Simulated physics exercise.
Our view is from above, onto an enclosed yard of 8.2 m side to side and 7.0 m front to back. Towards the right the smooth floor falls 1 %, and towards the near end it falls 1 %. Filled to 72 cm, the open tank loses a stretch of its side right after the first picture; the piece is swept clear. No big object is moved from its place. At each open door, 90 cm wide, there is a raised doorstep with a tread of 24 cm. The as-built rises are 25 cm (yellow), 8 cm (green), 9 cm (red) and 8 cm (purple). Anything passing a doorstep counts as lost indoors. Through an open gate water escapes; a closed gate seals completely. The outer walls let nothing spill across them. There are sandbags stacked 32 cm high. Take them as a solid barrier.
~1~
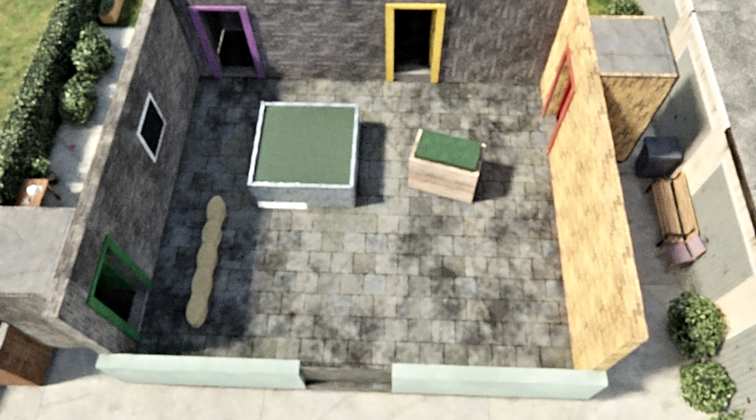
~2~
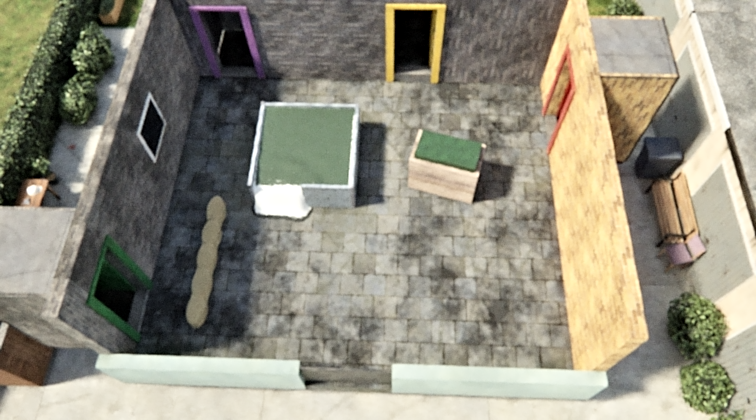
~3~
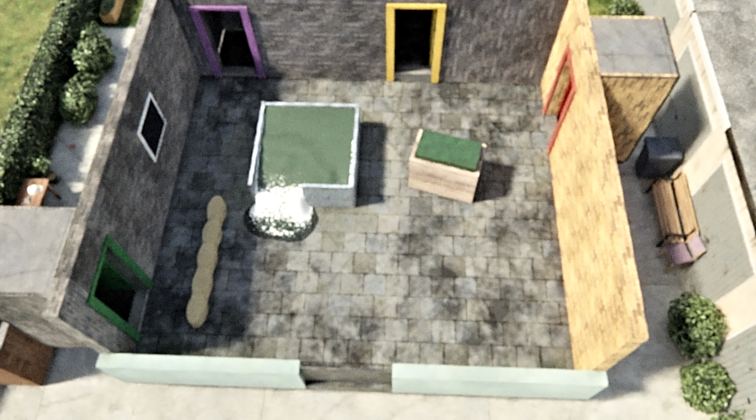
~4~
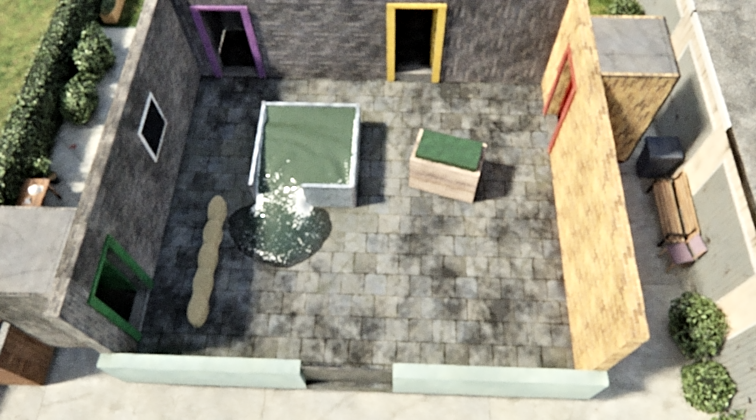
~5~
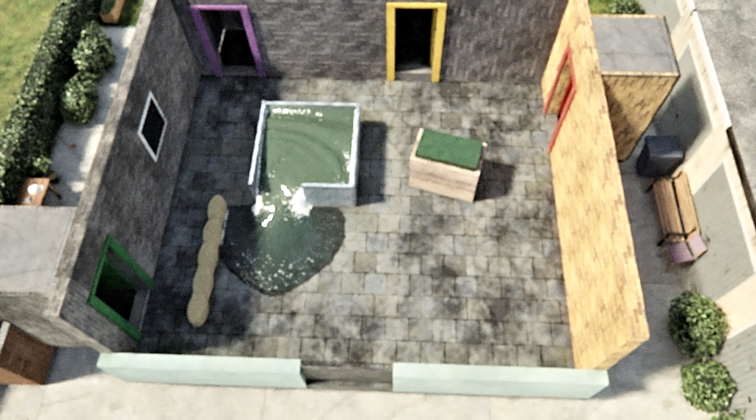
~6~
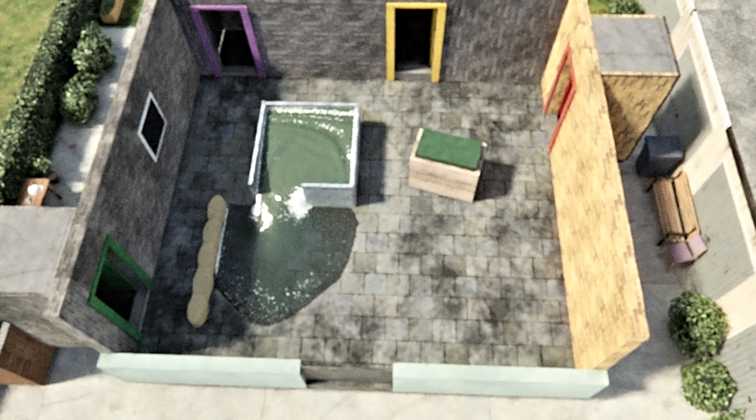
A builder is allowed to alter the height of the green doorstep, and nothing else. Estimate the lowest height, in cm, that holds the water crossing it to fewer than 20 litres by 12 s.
My estimate is 12 cm.
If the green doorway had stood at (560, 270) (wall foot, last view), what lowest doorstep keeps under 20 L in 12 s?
It needs about 10.5 cm.
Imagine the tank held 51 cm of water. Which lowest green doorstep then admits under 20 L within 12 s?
The step needs to be some 7.0 cm.
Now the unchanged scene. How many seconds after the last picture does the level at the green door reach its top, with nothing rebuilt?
About 2.8 seconds.
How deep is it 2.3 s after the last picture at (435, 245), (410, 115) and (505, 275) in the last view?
Approx. 0 / 0 / 0 cm.
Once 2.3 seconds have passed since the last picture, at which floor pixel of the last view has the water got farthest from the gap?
Around pixel (552, 380).
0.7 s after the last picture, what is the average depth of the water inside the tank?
Average depth: Approx. 50 cm.
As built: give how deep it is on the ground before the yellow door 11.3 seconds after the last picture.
Depth: Near 7.0 cm.
Then, 0.7 s after the last picture water covers 20 % of the floor, deepest (42 cm) near (280, 207); it has not reached the green door.
Then, 2.3 s after the last picture water covers 30 % of the floor, deepest (35 cm) near (230, 368); 14 cm at the green door, 5 litres in over its 8 cm doorstep.
Then, 11.3 s after the last picture water covers 95 % of the floor, deepest (12 cm) near (562, 381); 5 cm at the green door, 59 litres in over its 8 cm doorstep.
At the green door as built, the water peaked near 14 cm, 2.7 s after the last picture.
With a doorstep of 10.5 cm, 30 litres would have come in within the 12 s; with 14.5 cm, 7 litres. So under 20 litres takes about 12 cm.
